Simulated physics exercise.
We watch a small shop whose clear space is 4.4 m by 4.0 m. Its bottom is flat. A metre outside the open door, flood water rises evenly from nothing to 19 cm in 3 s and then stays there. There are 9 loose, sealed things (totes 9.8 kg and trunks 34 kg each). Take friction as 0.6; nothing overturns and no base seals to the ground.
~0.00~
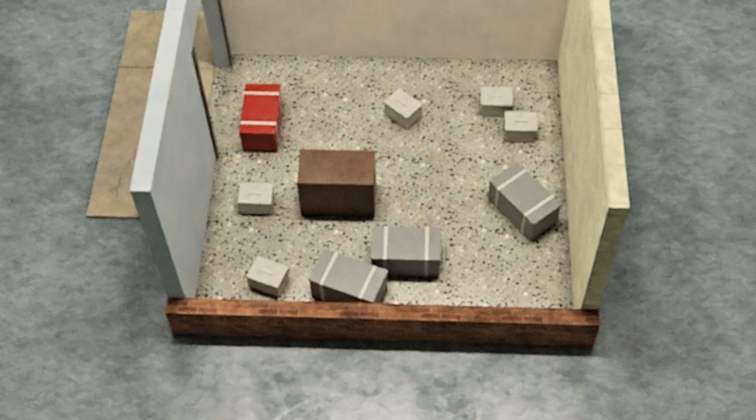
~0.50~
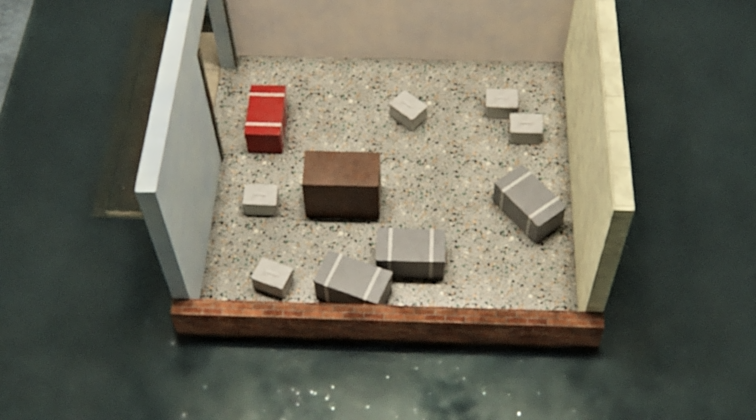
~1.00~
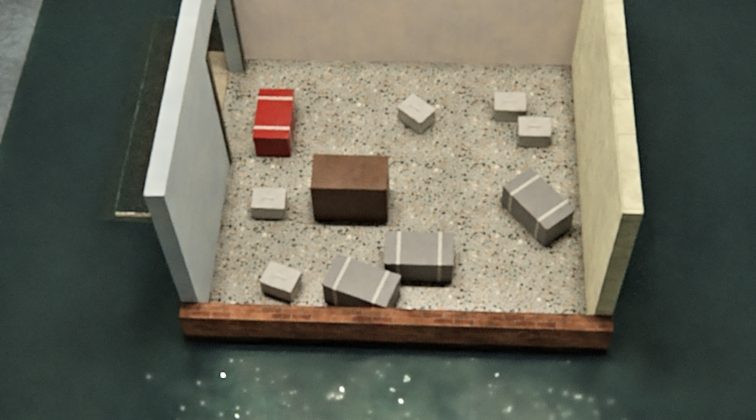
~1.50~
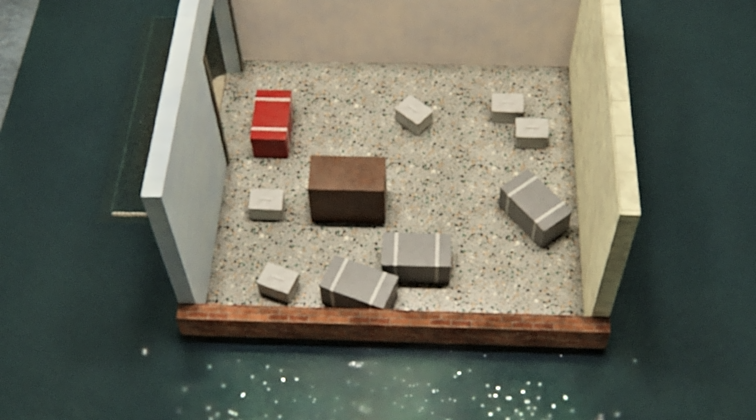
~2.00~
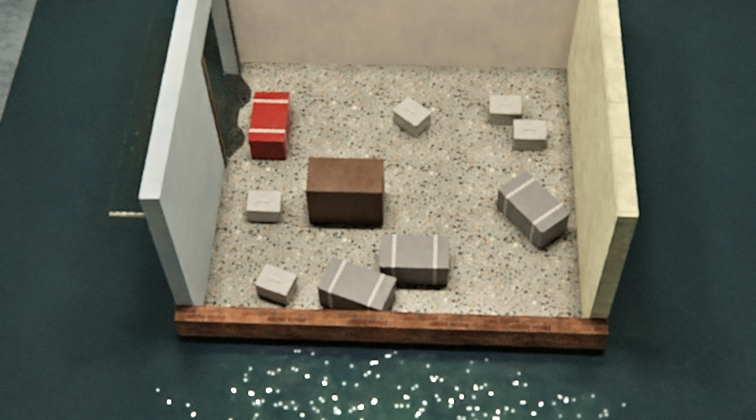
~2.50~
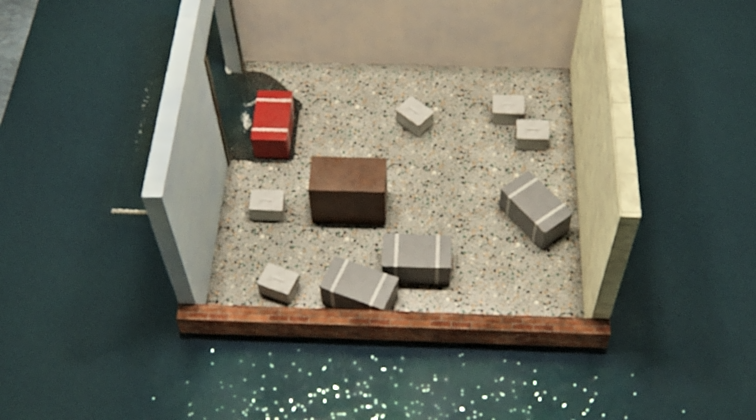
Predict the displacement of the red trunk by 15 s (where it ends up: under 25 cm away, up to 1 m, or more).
The red trunk ends far away.
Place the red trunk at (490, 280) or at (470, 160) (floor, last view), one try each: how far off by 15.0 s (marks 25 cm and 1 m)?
In turn: It travels far; it ends far away.
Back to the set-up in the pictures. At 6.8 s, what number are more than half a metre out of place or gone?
1 of them.
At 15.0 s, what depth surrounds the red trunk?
Roughly 12 cm.
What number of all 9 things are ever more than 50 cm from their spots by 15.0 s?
8 of them.
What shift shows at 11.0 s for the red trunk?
About 250 cm.
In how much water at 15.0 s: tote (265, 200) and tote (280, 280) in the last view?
About 11 and 13 cm.
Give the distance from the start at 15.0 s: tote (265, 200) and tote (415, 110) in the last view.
In that order: 40 cm, 300 cm.
After 3.5 s the red trunk is near (285, 116), 0.2 m from its start, aground; 0 afloat.
After 6.8 s the red trunk is near (355, 130), 1.1 m from its start, aground; 0 afloat.
After 11.0 s the red trunk is near (472, 179), 2.7 m from its start, afloat; 4 afloat.
After 15.0 s the red trunk is near (418, 244), 2.7 m from its start, afloat; 9 afloat.
